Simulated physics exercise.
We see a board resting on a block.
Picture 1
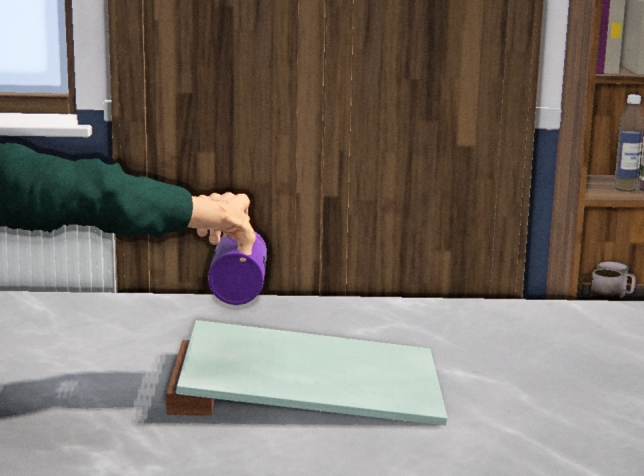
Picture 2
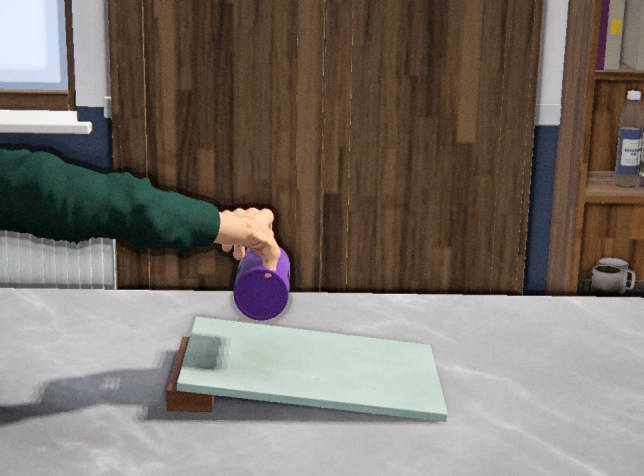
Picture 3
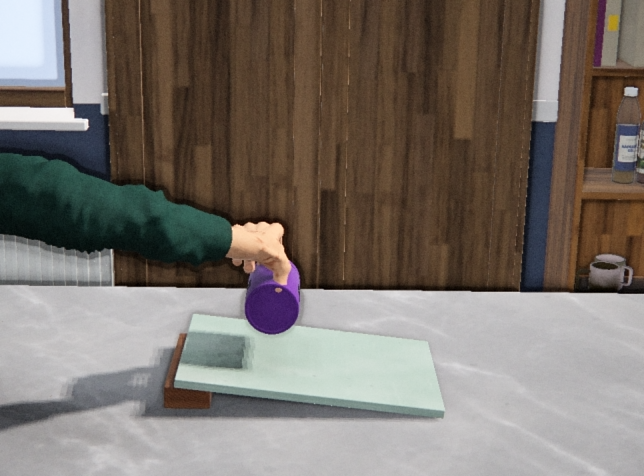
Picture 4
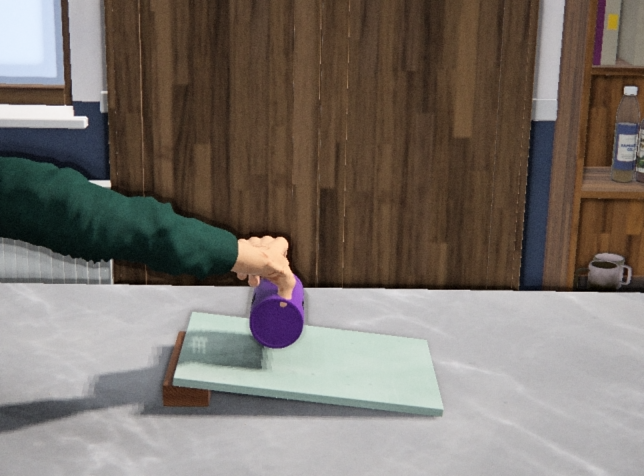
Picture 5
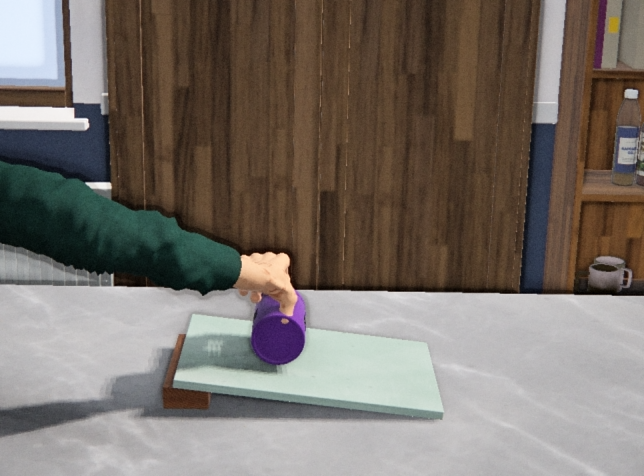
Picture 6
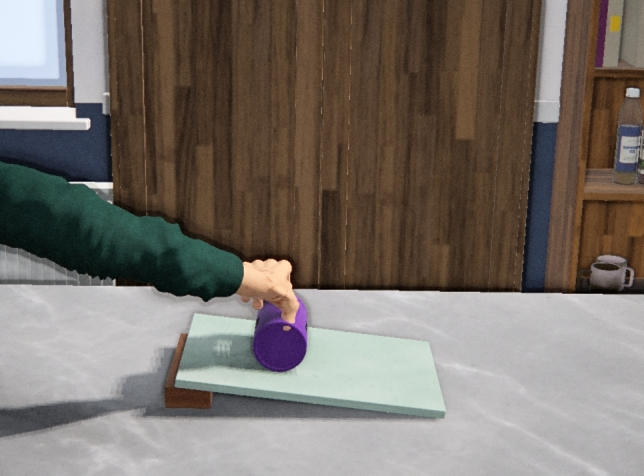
A hand in a green sleeve lowers a purple jar onto a tilted pale green board.
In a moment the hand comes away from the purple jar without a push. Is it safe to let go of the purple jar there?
As it turns out, it runs down the board.
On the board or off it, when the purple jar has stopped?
The purple jar comes off the board.
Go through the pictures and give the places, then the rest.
In the first picture, coming down; purple jar (239, 265).
In the second picture, coming down; purple jar (263, 280).
In the third picture, coming down; purple jar (273, 294).
In the fourth picture, coming down; purple jar (278, 308).
In the fifth picture, coming down; purple jar (279, 324).
In the sixth picture, set down, still held; purple jar (281, 331).
Then, 1.30 s on from there, purple jar now off the board.
Then, 2.20 s on from there, things are still on the move.
In the end, off the board, purple jar. The purple jar goes downhill.
